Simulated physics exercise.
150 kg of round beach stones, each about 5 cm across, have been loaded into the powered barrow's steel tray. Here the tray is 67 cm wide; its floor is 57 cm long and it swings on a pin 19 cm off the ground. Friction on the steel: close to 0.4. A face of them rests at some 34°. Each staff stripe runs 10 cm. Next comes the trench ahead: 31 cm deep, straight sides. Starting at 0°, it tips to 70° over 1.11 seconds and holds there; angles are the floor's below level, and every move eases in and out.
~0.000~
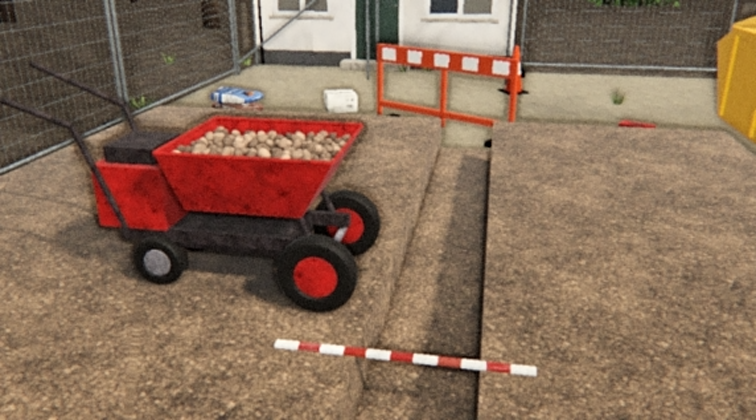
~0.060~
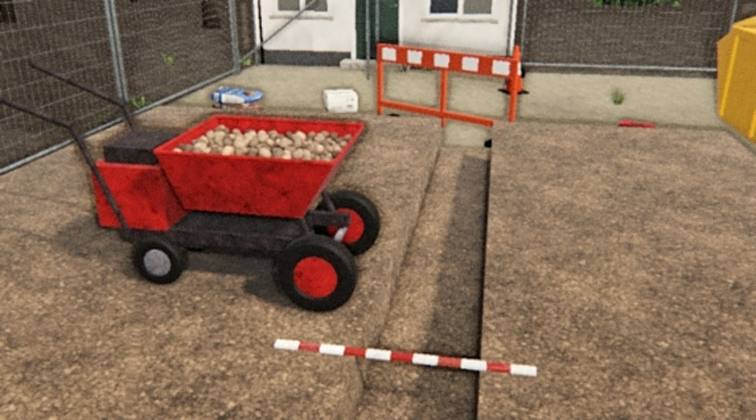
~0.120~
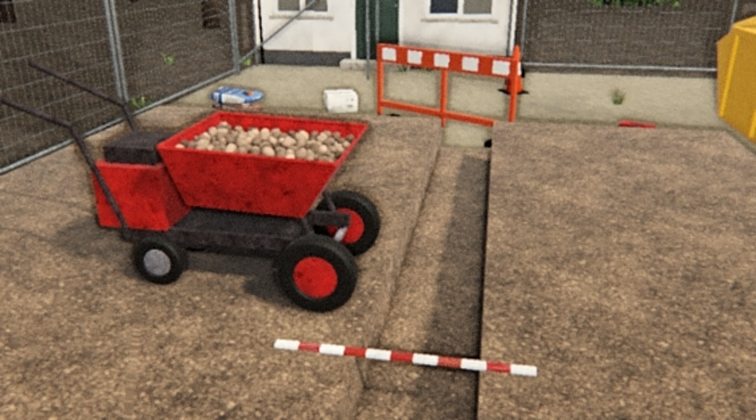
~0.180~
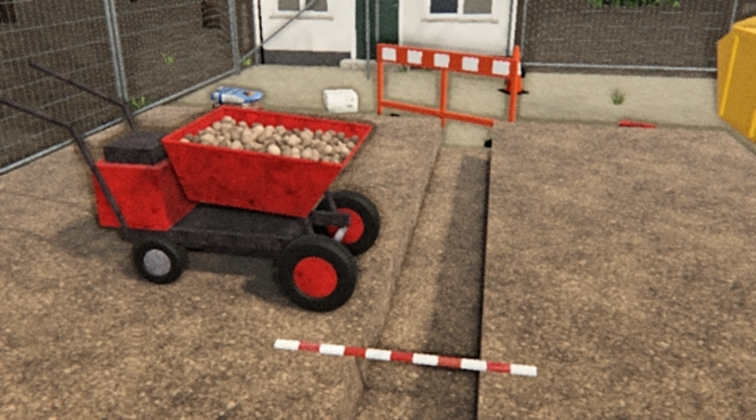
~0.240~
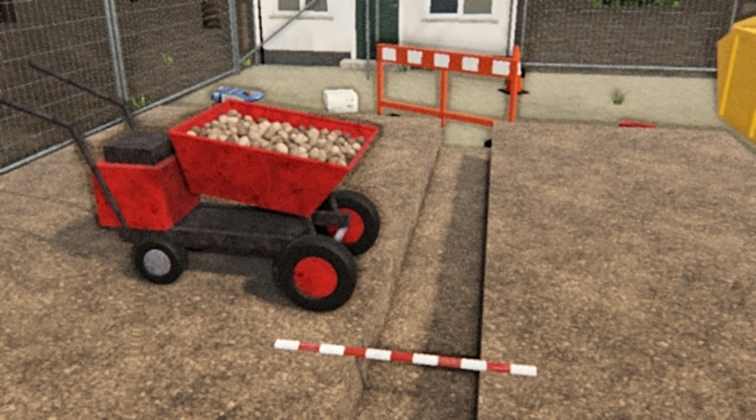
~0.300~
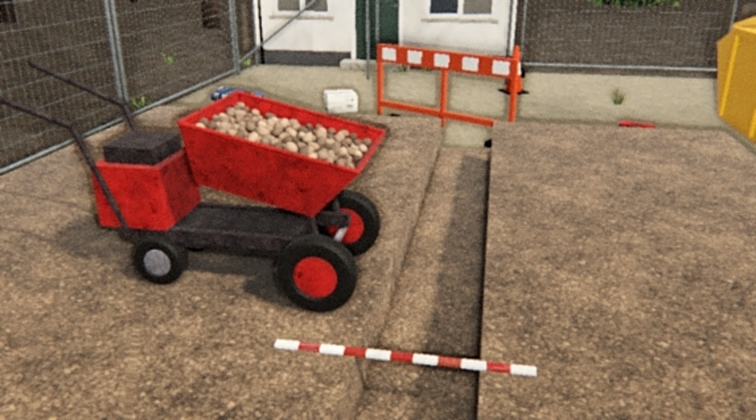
Red tray of stones on a wheeled barrow tilting gradually down to the right beside a narrow trench, its back end rising.
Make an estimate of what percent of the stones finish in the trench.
About 56 percent.
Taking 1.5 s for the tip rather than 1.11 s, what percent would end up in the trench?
Roughly 60% would finish there.
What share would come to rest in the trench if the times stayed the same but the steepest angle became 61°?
It would come to about 45 percent.
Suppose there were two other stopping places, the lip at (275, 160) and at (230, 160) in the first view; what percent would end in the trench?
I'd expect some 100 per cent, then some 90.
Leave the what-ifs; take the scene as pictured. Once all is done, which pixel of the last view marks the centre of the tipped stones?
Their middle ends up near (477, 324).
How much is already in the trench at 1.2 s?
20 per cent, give or take.
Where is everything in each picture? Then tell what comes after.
In the first frame, the tray is at 0°, its lip at (331, 164); the top of the load is at (270, 140).
In the second frame, the tray is at 1°, its lip at (332, 164); the top of the load is at (271, 139); the stones move at 0.2 m/s on average.
In the third frame, the tray is at 2°, its lip at (336, 165); the top of the load is at (267, 137); the stones move at 0.4 m/s on average.
In the fourth frame, lip at (342, 167), floor tilted 5°, highest stones at (242, 131); the stones move at 0.5 m/s on average.
In the fifth frame, lip at (349, 169), floor tilted 8°, highest stones at (231, 121); the stones move at 0.6 m/s on average.
In the sixth frame, lip at (358, 173), floor tilted 13°, highest stones at (236, 113); the stones move at 0.7 m/s on average.
After 0.8 s the floor is at 59°; 100 % in the tray; the foremost stones are at (436, 217).
After 1.2 s the floor is at 70°; 58 % in the tray, 18 % in the trench, 25 % past the trench; the foremost stones are at (547, 301).
After 1.6 s the floor is at 70°; 28 % in the tray, 28 % in the trench, 44 % past the trench; the foremost stones are at (687, 328).
After 3.5 s the floor is at 70°; 0 % in the tray, 56 % in the trench, 44 % past the trench; the foremost stones are past the picture's edge.
